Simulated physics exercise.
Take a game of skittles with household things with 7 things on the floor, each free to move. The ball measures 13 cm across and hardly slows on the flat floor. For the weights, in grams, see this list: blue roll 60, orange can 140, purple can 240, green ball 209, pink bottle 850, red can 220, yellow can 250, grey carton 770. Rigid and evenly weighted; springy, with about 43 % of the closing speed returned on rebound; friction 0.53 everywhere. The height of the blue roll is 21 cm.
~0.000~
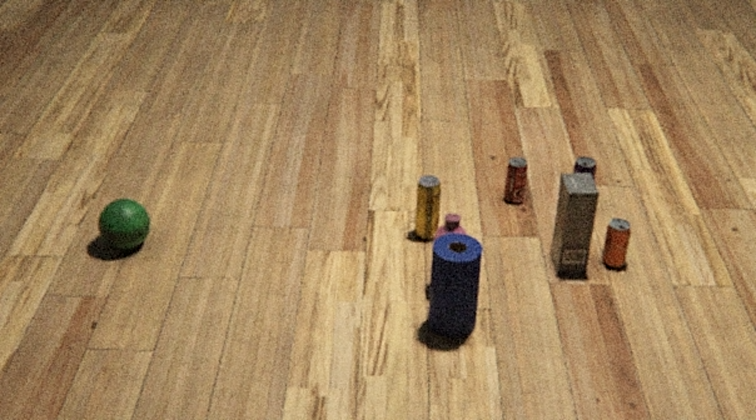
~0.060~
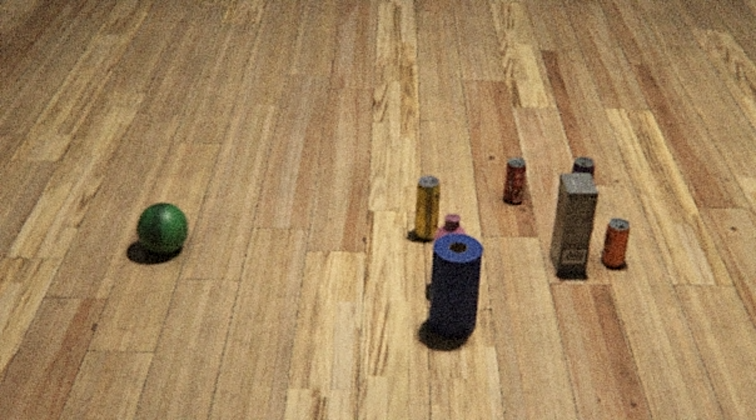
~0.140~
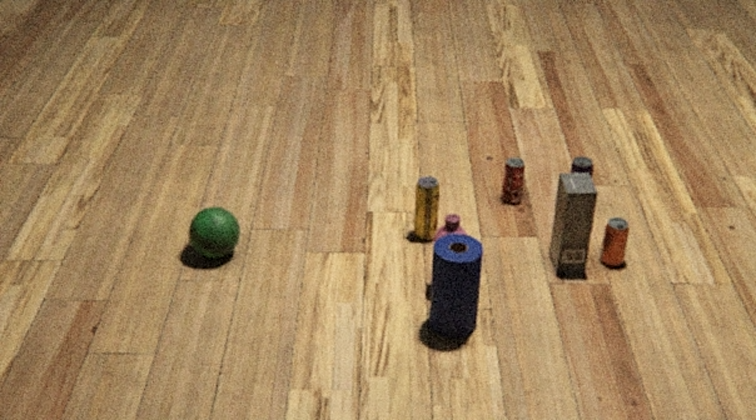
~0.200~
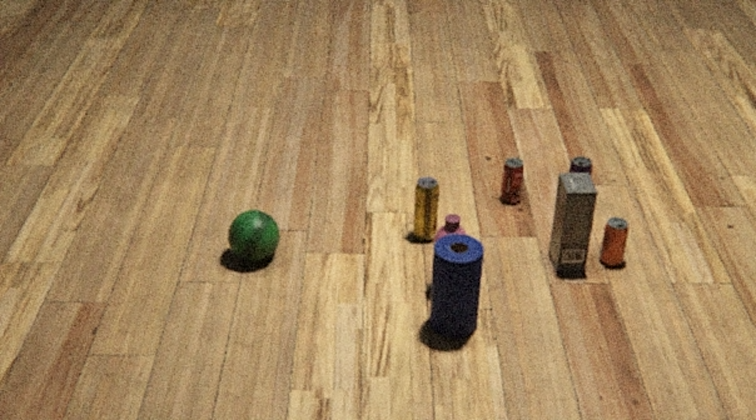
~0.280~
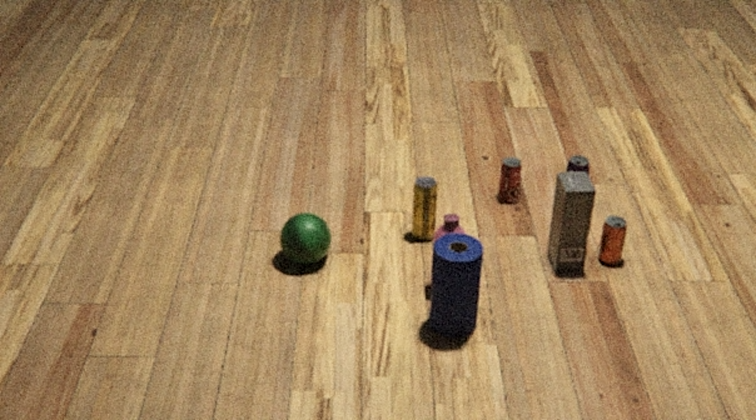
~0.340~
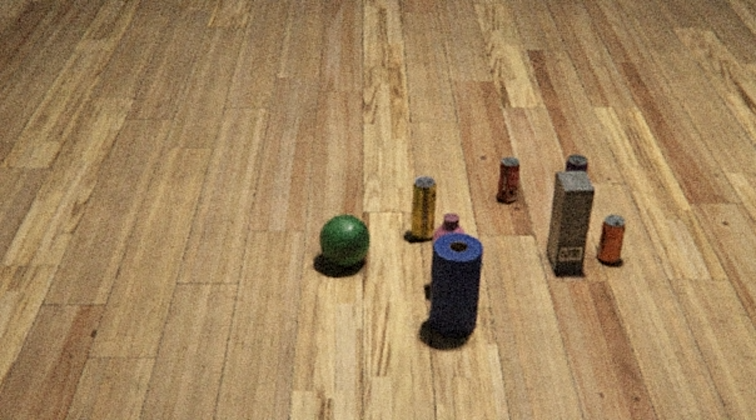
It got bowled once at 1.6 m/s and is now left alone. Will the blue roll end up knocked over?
No, it remains on its base.
By 0.74 s, ball 107 cm along; green ball near (546, 214).
By 1.24 s, ball 166 cm along; green ball near (735, 168).
When it is over (1.7 s), all 7 within 8 cm of the start. End places, in pixels of the last picture, blue roll near (456, 286).
